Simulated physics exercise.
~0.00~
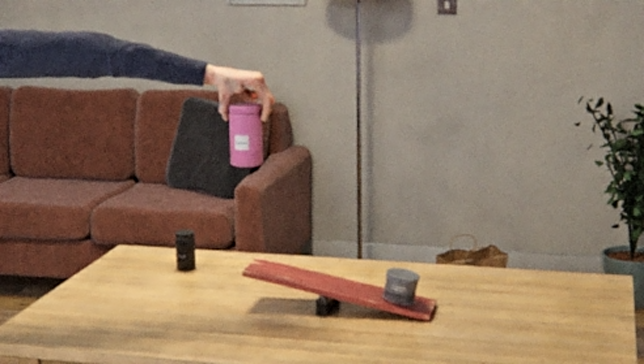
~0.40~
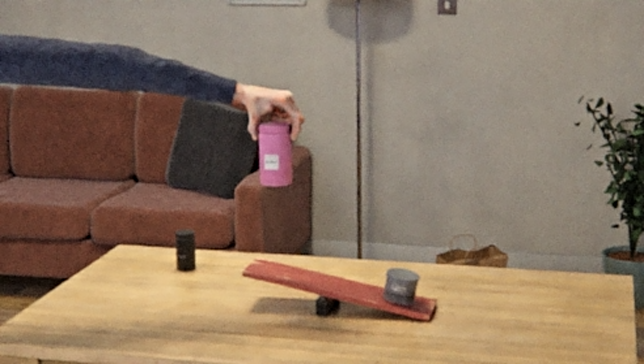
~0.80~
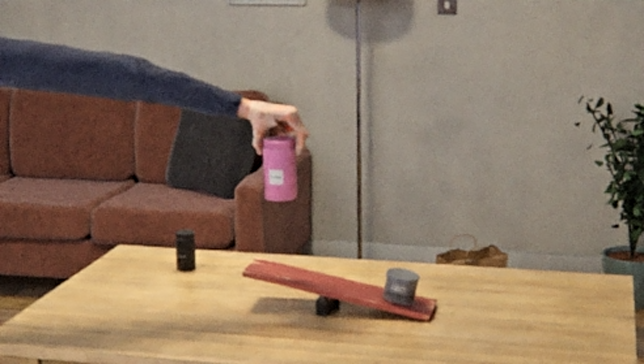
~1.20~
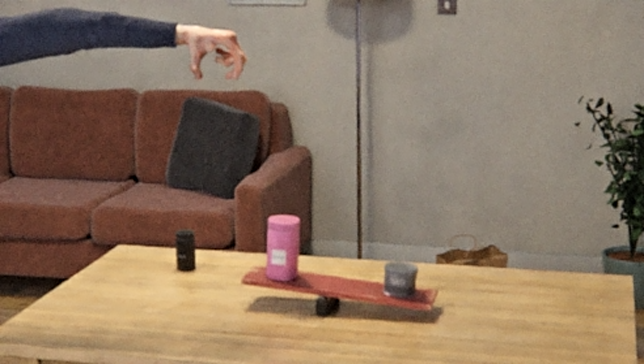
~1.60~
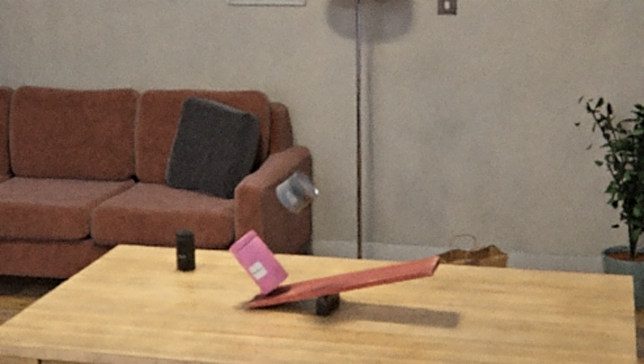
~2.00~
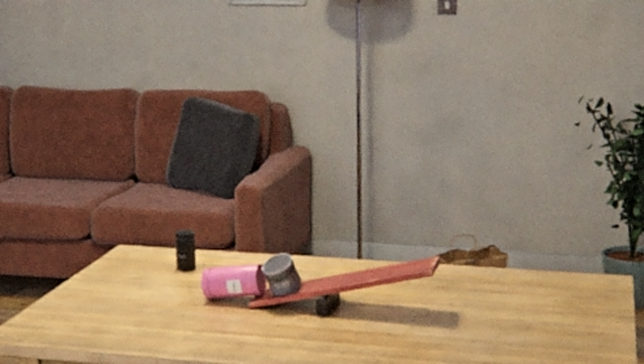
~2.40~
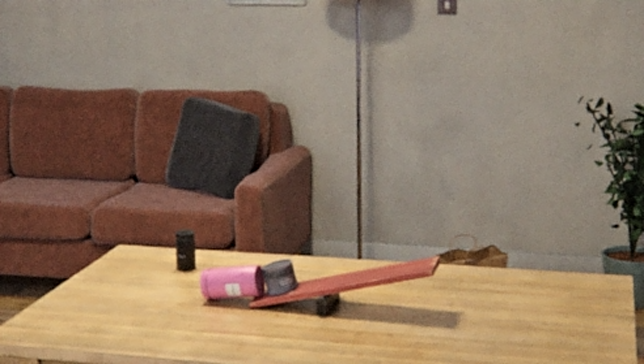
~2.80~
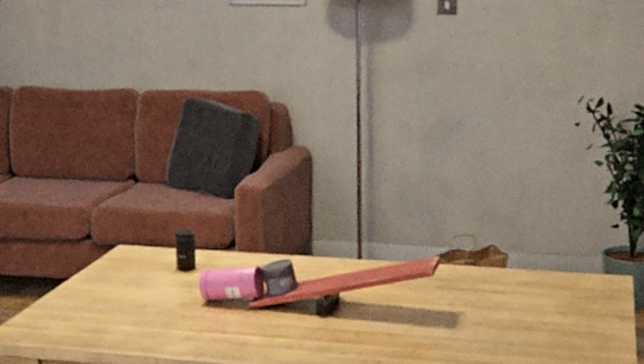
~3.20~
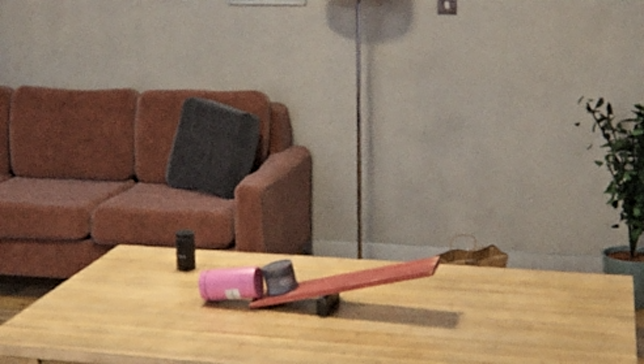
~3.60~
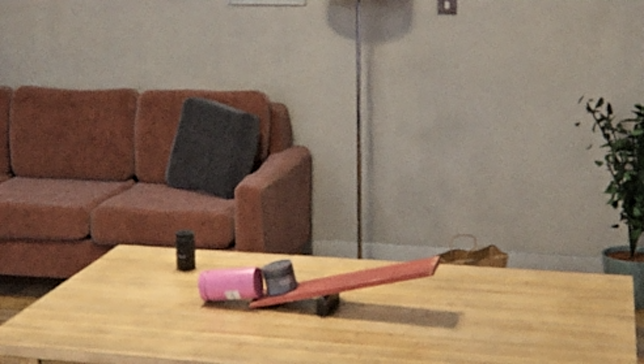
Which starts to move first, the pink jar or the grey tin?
The pink jar moves first, carried by the hand towards the plank. The grey tin stays put on the plank until the jar has been set down on the other end.
